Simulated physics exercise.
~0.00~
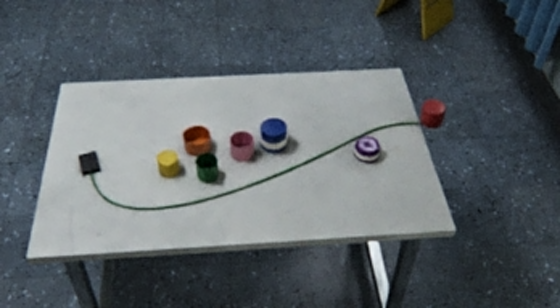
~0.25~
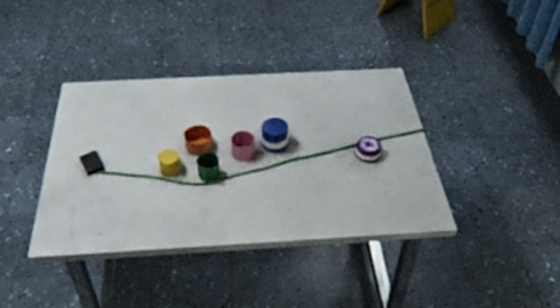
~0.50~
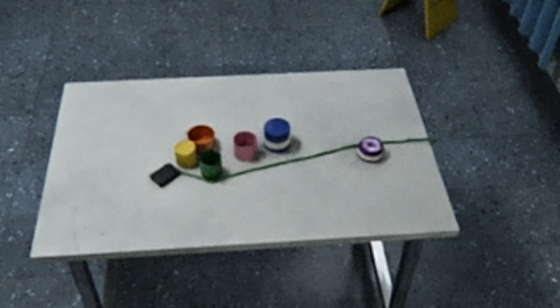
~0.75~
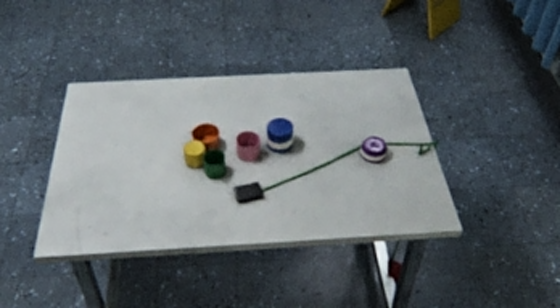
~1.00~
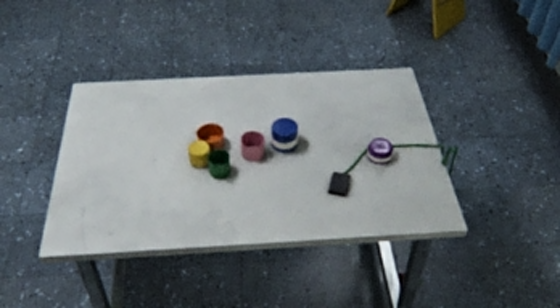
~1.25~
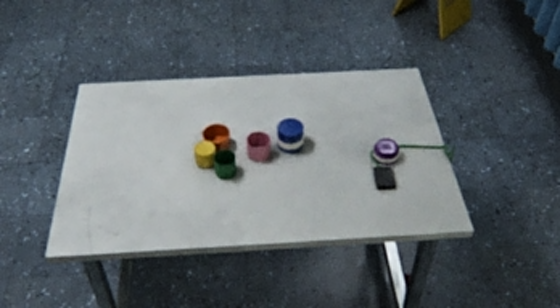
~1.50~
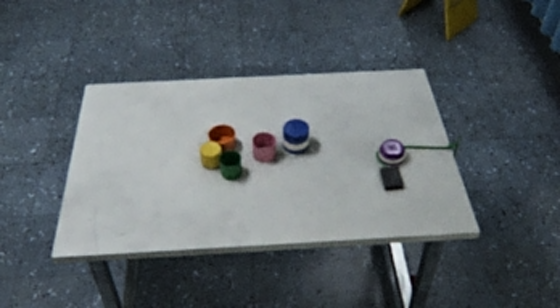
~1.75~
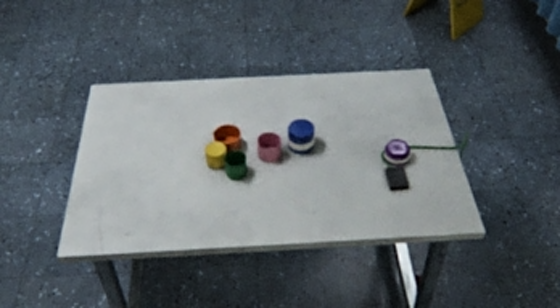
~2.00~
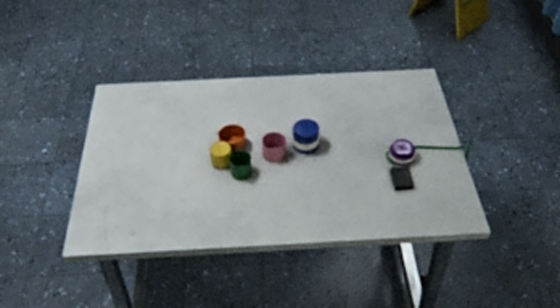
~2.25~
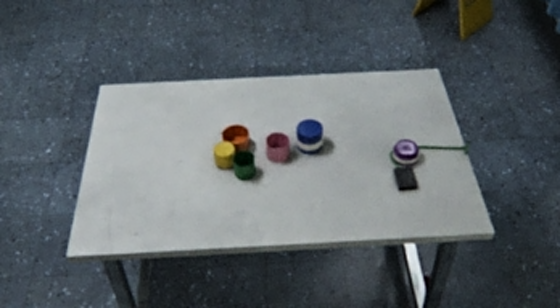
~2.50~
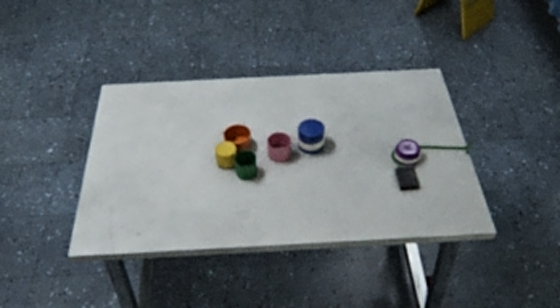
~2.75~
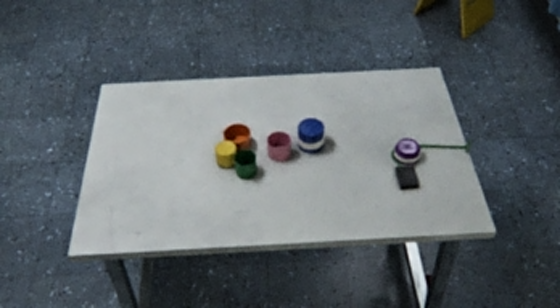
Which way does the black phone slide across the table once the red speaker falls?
The black phone slides to the right, stopping near the purple jar.
